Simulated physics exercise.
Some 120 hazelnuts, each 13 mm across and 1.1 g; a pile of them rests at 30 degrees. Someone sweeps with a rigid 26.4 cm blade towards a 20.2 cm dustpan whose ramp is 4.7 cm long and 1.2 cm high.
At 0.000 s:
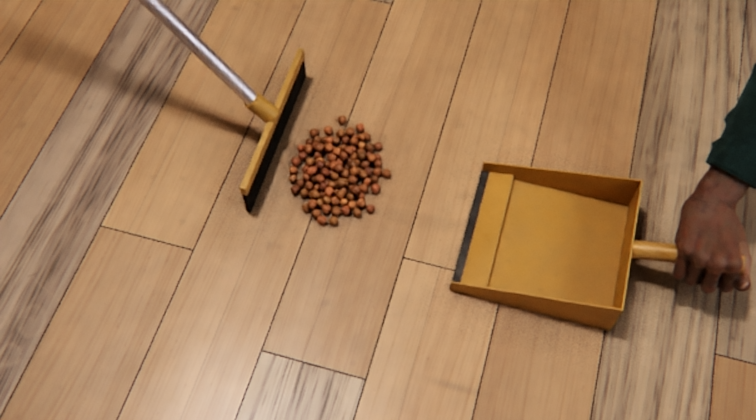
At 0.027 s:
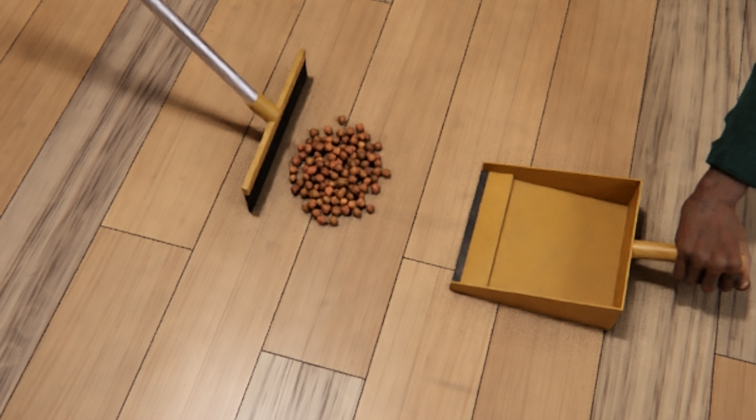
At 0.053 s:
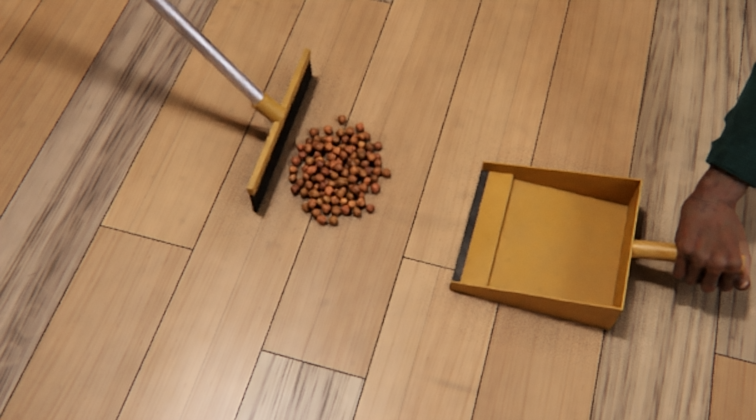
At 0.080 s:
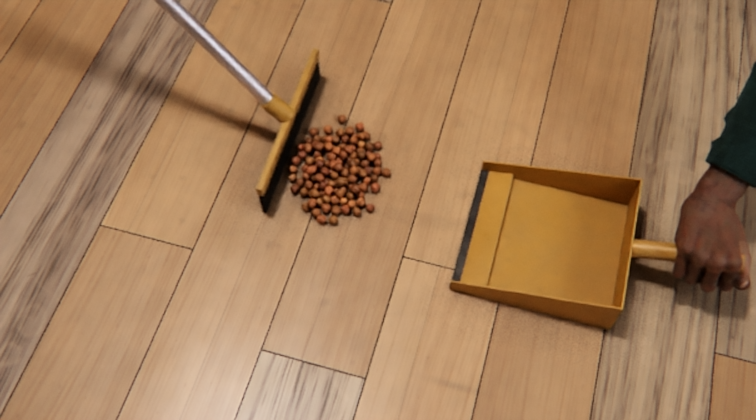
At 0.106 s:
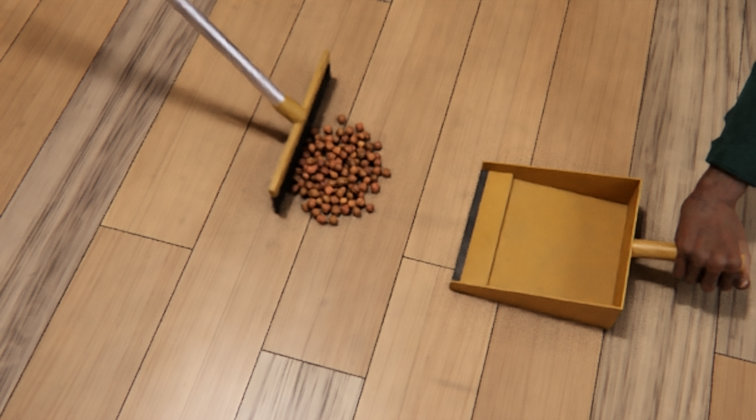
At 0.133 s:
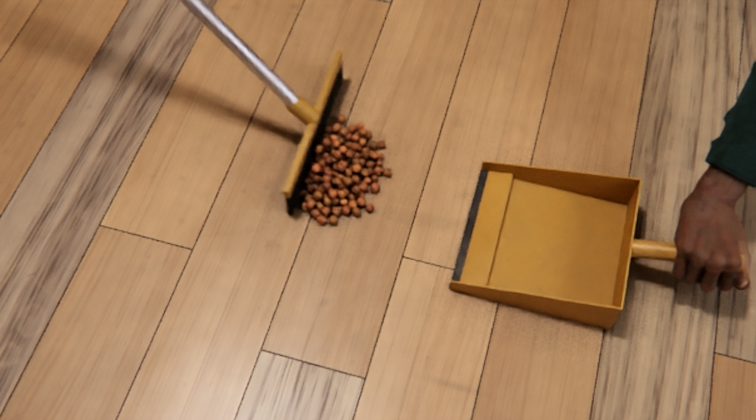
A hand holding a yellow dustpan still on a wood floor as a broom slides right, pressing into a pile of hazelnuts.
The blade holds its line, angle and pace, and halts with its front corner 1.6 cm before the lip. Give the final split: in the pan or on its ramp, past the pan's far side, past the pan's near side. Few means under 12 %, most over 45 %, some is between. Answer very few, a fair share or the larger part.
Pan: A fair share, far side: A fair share, near side: Very few.
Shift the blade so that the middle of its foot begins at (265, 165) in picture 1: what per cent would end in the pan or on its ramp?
About 45 per cent.
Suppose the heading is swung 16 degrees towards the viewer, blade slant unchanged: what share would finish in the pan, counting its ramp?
It would be near 55 per cent.
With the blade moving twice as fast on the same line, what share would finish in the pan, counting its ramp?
It would be near 45 per cent.
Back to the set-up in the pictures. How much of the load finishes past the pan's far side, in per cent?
Roughly 35 per cent.
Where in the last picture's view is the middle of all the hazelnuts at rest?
Near (523, 210).
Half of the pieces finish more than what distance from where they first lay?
About 28 cm.
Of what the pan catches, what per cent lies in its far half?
Roughly 80 per cent.
After 0.30 s, middle of the blade 13 cm from the lip; 0 % over the lip, far side 25 %, near side 0 %.
After 0.41 s, middle of the blade 5 cm from the lip; 10 % over the lip, far side 30 %, near side 5 %.
After 0.66 s, middle of the blade 2 cm from the lip; 40 % over the lip, far side 35 %, near side 5 %.
In the end, at 2.1 s, pan 40 %, far side 35 %, near side 5 %, in front of the lip or behind the blade 20 %.
